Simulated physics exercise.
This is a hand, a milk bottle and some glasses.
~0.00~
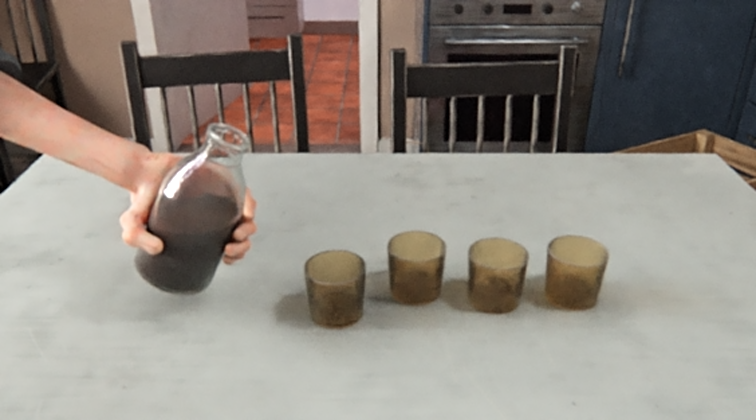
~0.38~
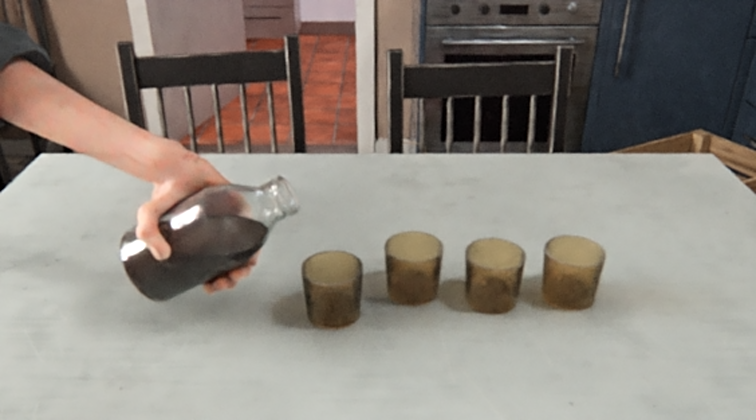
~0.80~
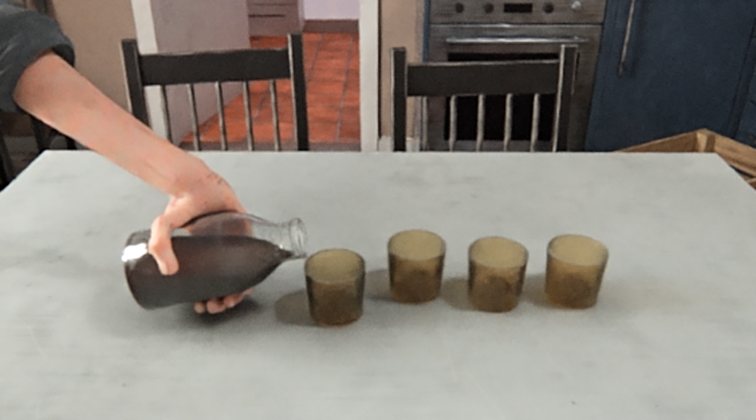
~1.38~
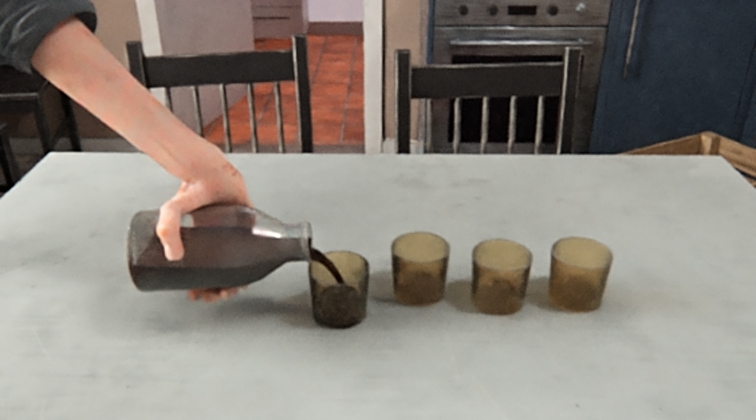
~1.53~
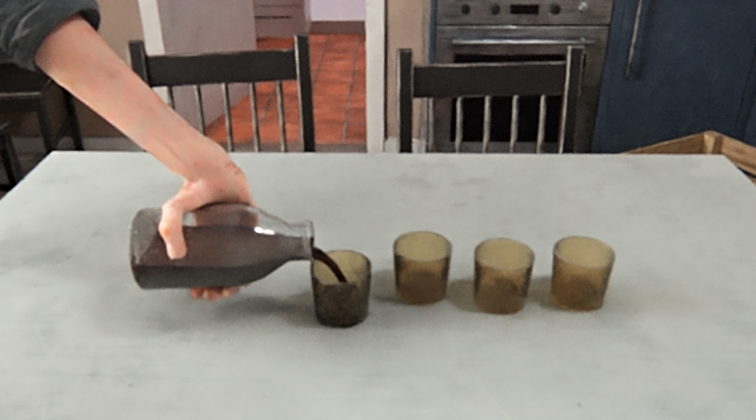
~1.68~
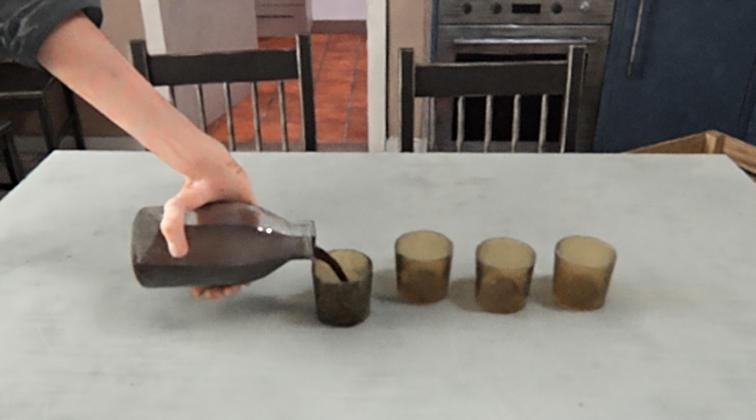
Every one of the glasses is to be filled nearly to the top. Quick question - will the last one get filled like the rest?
No, it won't.
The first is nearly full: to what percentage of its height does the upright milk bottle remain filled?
Roughly 25 per cent.
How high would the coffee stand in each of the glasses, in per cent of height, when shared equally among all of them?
Close to 65 percent.
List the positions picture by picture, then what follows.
The milk bottle is on its way; milk bottle (201, 203) tipped 25° with all of its load; four glasses, the last at (575, 271), in the first frame.
The coffee nears the lip; milk bottle (219, 229) tipped 60° with all of its load; the first is empty, in the second frame.
The coffee nears the lip; milk bottle (226, 254) tipped 75° with all of its load; four glasses, the last at (575, 270), in the third frame.
Pouring; milk bottle (229, 246) tipped 85° with nearly all of its load; the first is nearly empty, in the fourth frame.
Pouring; milk bottle (231, 245) tipped 85° with nearly all of its load; four glasses, the last at (581, 272), in the fifth frame.
Pouring; milk bottle (233, 244) tipped 85° with nearly all of its load; the first is about a quarter full, in the sixth frame.
After 2.7 s, the first is about half full.
After 7.3 s, the first is done and the milk bottle has about two thirds of its load.
After 21.1 s, the milk bottle is empty with two filled and the next at about three quarters of a serving.
